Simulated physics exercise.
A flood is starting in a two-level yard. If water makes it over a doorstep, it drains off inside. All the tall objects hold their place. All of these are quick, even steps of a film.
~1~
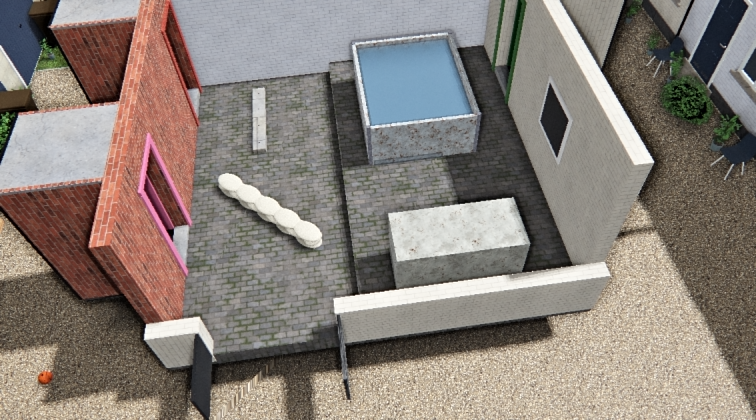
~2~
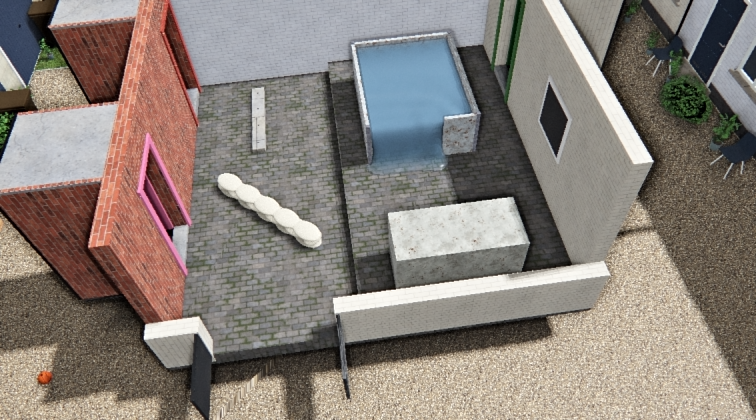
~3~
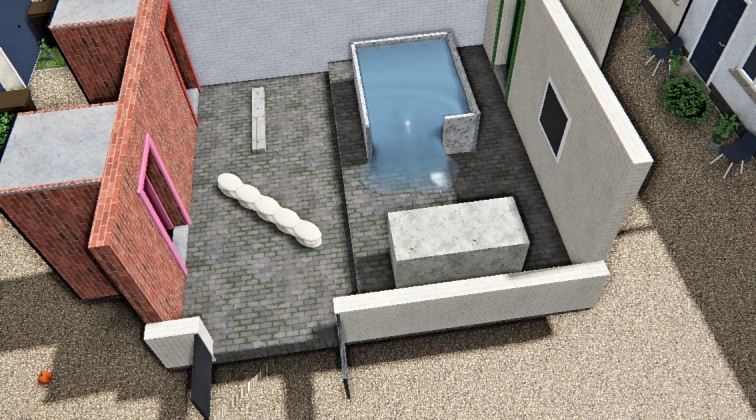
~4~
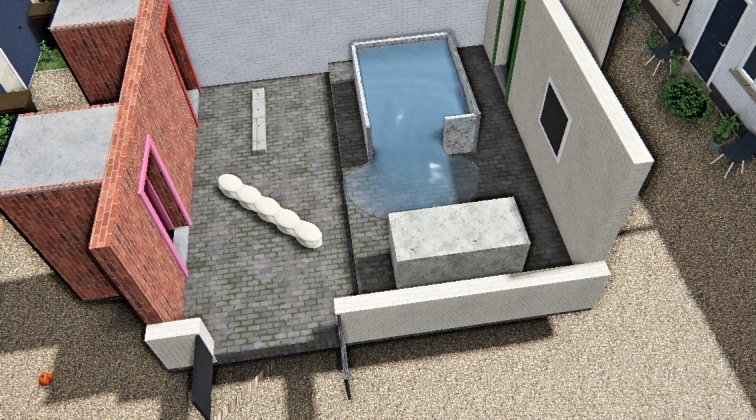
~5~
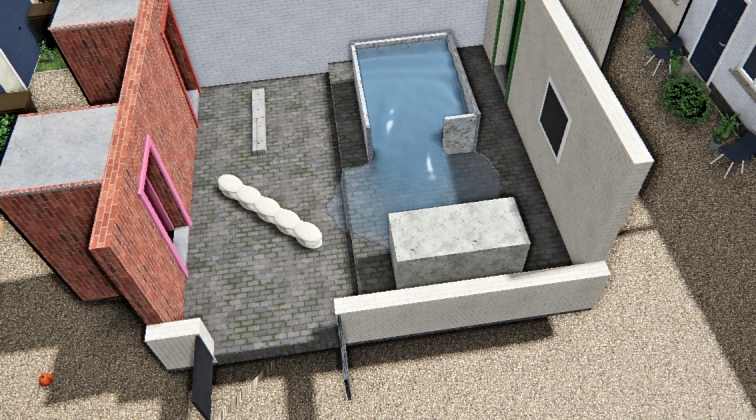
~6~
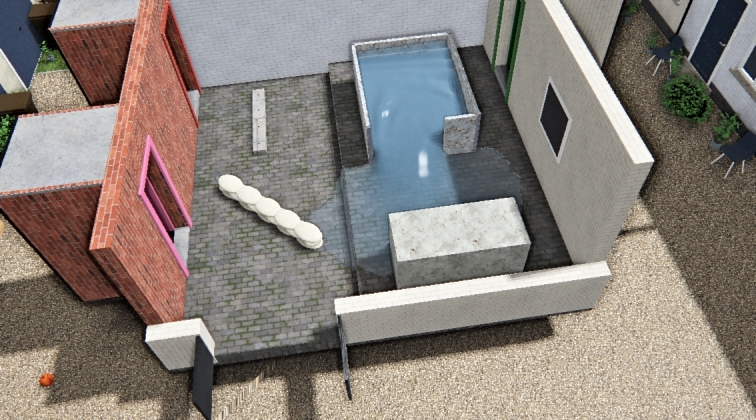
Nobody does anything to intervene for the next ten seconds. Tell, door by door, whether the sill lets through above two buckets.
Door by door: The green door does not; the red door does not; the pink door does not.
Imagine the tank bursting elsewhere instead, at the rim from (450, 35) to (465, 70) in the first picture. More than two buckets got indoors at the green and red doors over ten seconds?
One by one: The green door goes over, the red door floods.
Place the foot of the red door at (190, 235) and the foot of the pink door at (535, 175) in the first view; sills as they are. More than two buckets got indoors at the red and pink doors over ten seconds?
Red door: Comes in low; pink door: Comes in high.
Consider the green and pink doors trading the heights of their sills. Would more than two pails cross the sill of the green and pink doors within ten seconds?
Green door: Over the mark; pink door: Under the mark.
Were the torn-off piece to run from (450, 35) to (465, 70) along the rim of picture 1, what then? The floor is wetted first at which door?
That would be the one in green.
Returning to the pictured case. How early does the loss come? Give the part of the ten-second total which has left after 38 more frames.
Around 70 per cent.
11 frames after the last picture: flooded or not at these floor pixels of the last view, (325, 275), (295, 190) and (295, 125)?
Point 1: Drenched; point 2: Drenched; point 3: Not wet.
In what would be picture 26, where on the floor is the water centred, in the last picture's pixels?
My reading is close to (409, 177).
A moment on, water covers 30 % of the floor; the green door not reached, the red door not reached, the pink door not reached.
Next, water covers 40 % of the floor; the green door not reached, the red door not reached, the pink door not reached.
Then, water covers 60 % of the floor; the green door wet at the sill, nothing in, the red door not reached, the pink door wet at the sill, nothing in.
Later, water covers 90 % of the floor; the green door wet at the sill, nothing in, the red door wet at the sill, nothing in, the pink door under two buckets in.
In the end, water covers 90 % of the floor; the green door under two buckets in, the red door wet at the sill, nothing in, the pink door under two buckets in.
